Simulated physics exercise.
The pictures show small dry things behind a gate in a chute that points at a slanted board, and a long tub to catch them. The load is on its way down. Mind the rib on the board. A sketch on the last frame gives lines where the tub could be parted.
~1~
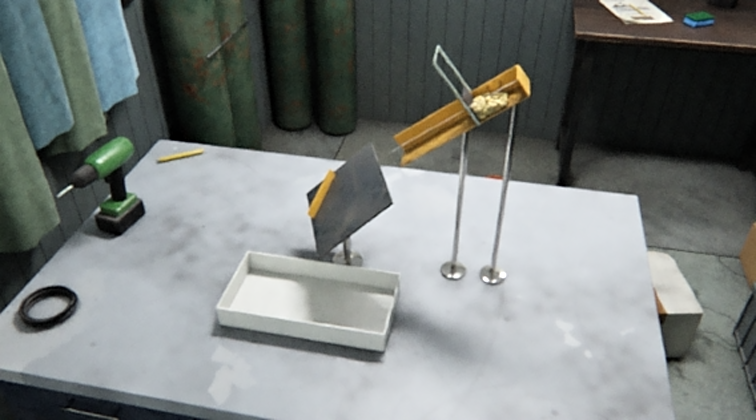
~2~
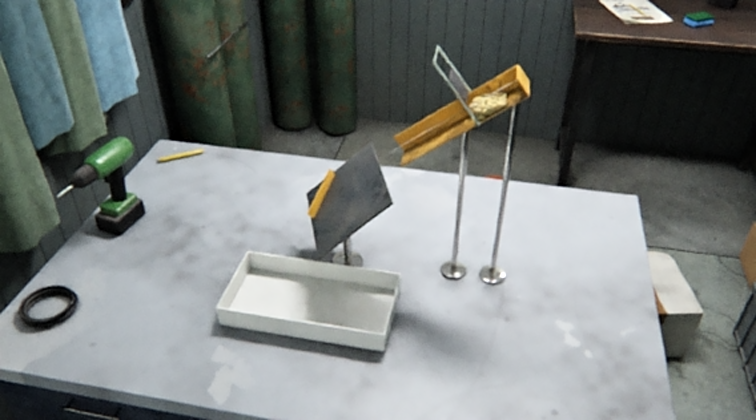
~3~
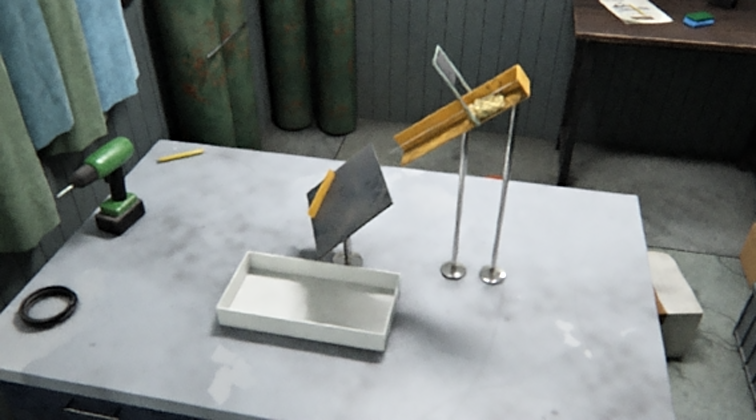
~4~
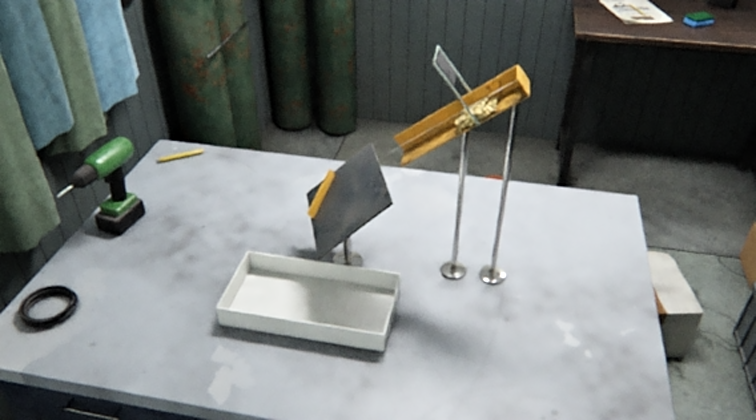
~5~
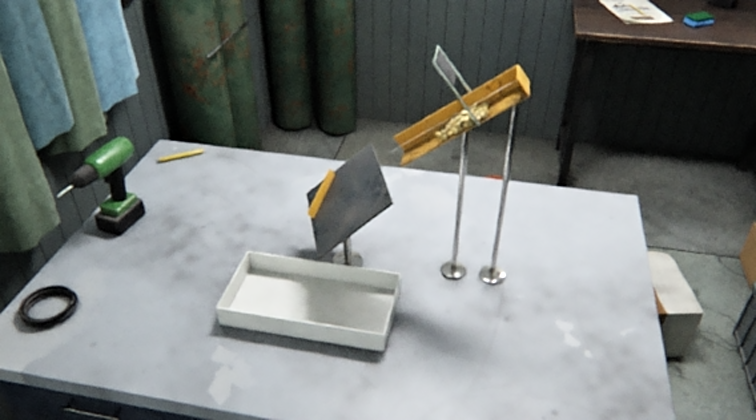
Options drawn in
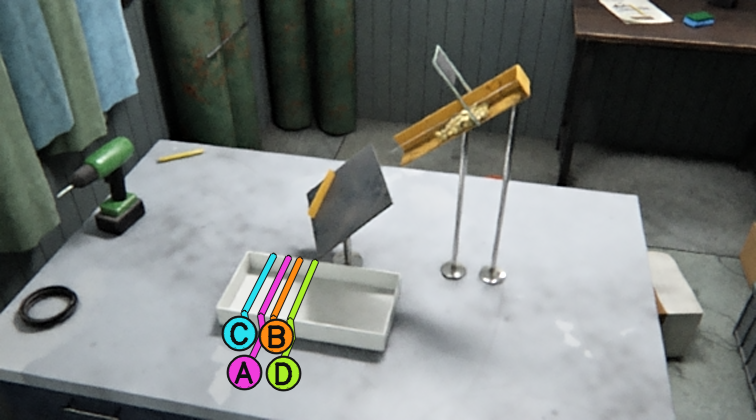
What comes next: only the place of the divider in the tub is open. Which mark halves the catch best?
Use line A.
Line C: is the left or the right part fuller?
The right side.
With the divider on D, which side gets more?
The left side.
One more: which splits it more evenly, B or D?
Here it is line B.
On the marked copy, line A crosses the front rim at (261, 315); line B crosses the front rim at (273, 317); line C crosses the front rim at (244, 312); line D crosses the front rim at (290, 319).
For line A, of what is caught, roughly half on the left of the divider, roughly half on the right.
For line B, of what is caught, the larger part on the left of the divider, roughly a quarter on the right.
For line C, of what is caught, about a tenth on the left of the divider, almost all on the right.
For line D, of what is caught, every piece on the left of the divider, not one piece on the right.
